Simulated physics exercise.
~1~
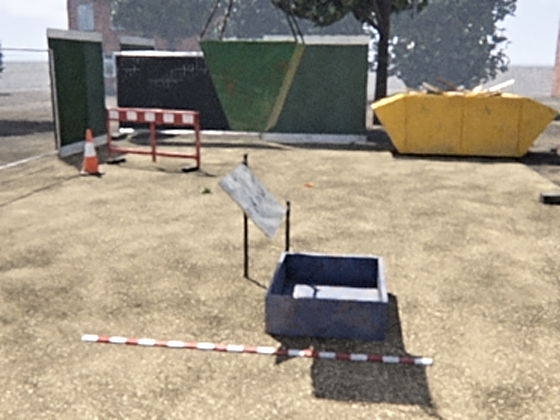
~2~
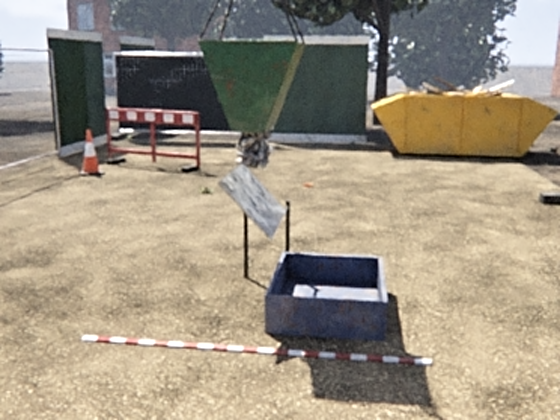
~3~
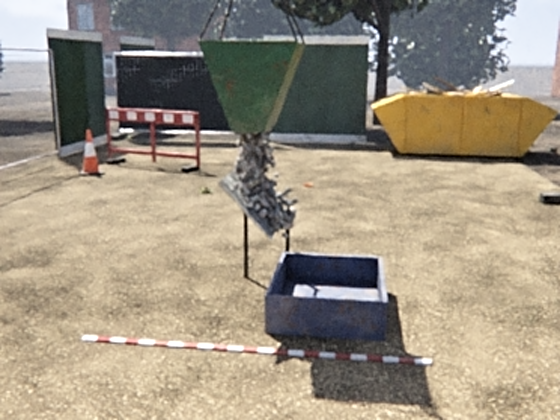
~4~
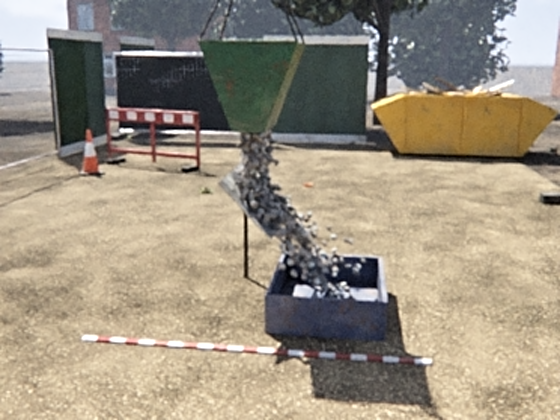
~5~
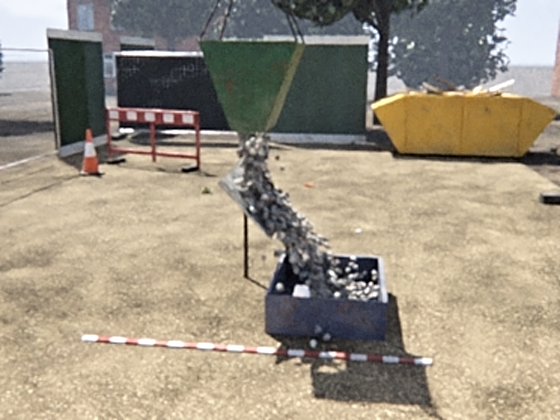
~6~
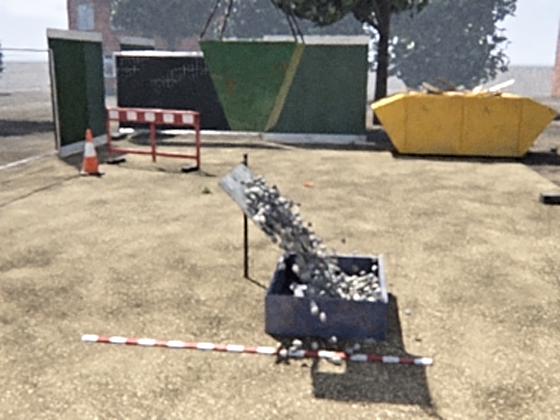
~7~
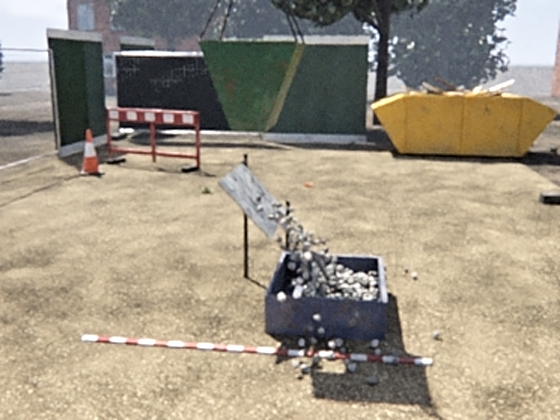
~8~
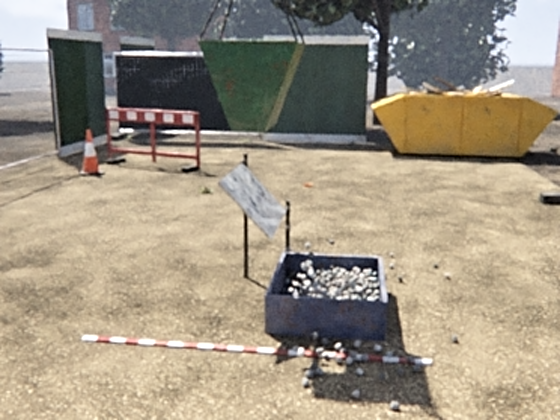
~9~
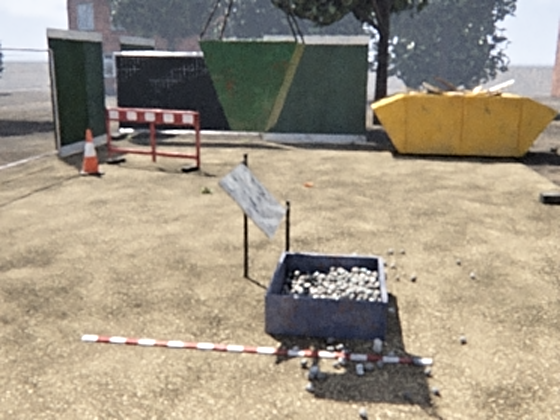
Round grey stones pour from the bottom of a green skip hanging above a yard, strike a sloping steel plate and slide down to the right into a blue bin. Most settle in the bin, nearly filling it, while a few lie scattered on the ground in front and to the right.
